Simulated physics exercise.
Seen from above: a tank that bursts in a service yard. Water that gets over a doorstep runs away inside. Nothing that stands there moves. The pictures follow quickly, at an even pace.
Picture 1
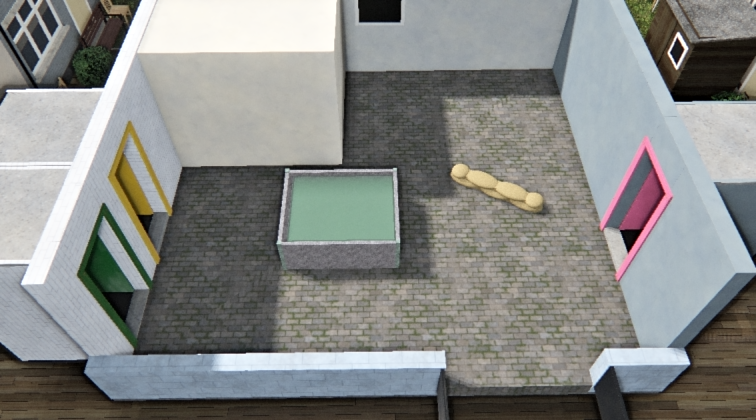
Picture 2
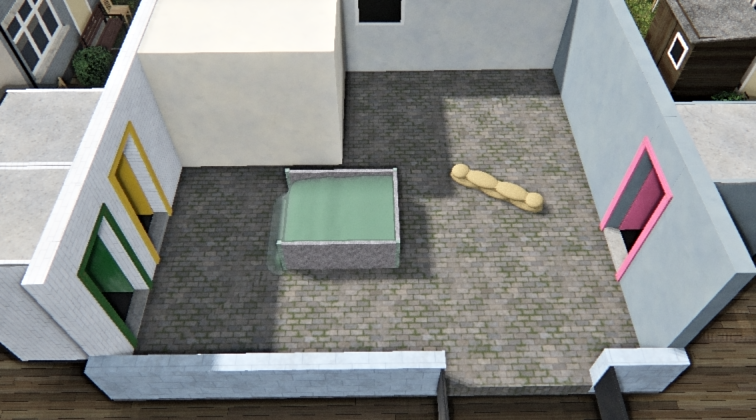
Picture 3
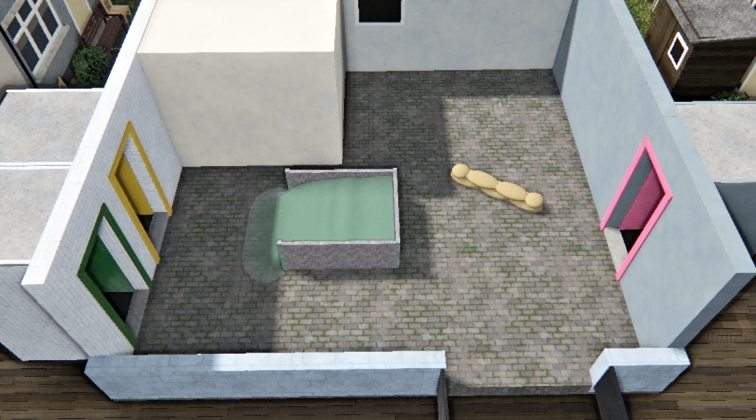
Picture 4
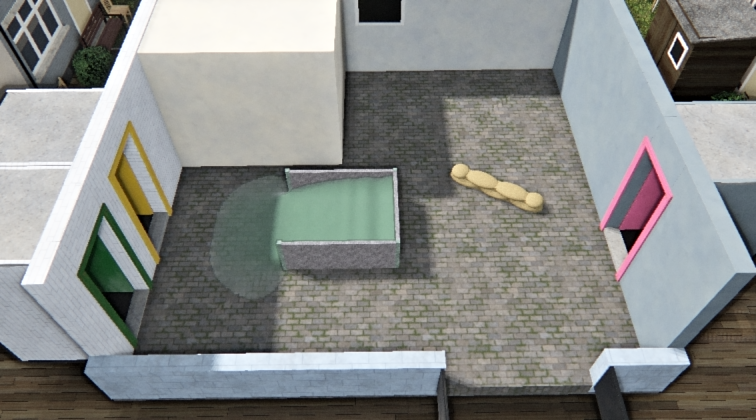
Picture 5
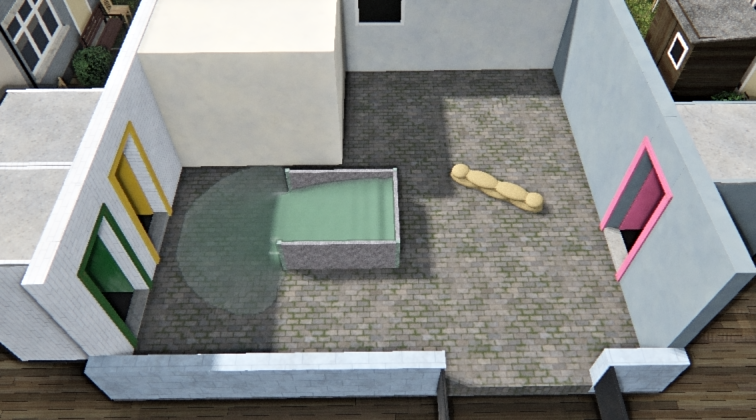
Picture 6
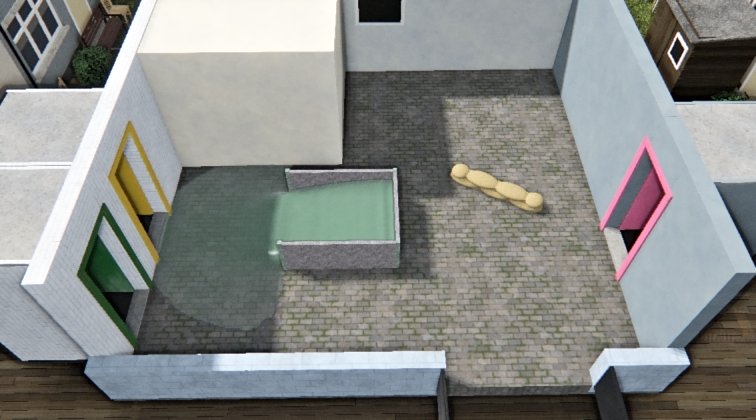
In a walled yard, green water pours from a tank's left side and spreads left.
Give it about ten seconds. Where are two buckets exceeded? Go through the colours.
In the end: The green door takes more than that; the yellow door takes more than that; the pink door stays under that.
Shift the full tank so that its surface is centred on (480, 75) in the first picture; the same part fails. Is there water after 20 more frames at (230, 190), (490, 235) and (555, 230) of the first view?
As listed: Not flooded, wet, no water.
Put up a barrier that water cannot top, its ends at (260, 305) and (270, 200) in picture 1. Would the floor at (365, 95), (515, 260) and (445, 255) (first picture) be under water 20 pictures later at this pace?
As listed: Not flooded, dry, clear.
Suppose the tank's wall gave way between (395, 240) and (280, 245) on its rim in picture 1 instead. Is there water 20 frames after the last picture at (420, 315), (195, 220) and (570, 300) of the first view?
As listed: Wet, wet, wet.
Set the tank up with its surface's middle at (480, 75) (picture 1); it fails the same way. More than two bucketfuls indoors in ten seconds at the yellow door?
One by one: Yellow lets less in.
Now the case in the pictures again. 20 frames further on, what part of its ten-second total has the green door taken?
About 50 per cent.
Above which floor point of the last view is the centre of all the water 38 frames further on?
Around (285, 254).
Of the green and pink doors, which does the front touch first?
The green one.
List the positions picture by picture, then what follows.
The open tank at (340, 208) is whole and still, in the first picture.
Water pours out at (289, 224) and has run to (282, 273), in the second picture.
Water pours out at (289, 225) and has run to (253, 273), in the third picture.
Water pours out at (290, 226) and has run to (220, 274), in the fourth picture.
The front is at (181, 256), out from the gap at (290, 226), in the fifth picture.
Water pours out at (290, 226) and has run to (155, 275), in the sixth picture.
A moment on, water covers 20 % of the floor; the green door under two buckets in, the yellow door far over two buckets in, the pink door not reached.
Next, water covers 20 % of the floor; the green door over two buckets in, the yellow door far over two buckets in, the pink door not reached.
Then, water covers 25 % of the floor; the green door far over two buckets in, the yellow door far over two buckets in, the pink door not reached.
Later, water covers 50 % of the floor; the green door far over two buckets in, the yellow door far over two buckets in, the pink door not reached.
In the end, water covers 70 % of the floor; the green door far over two buckets in, the yellow door far over two buckets in, the pink door wet at the sill, nothing in.
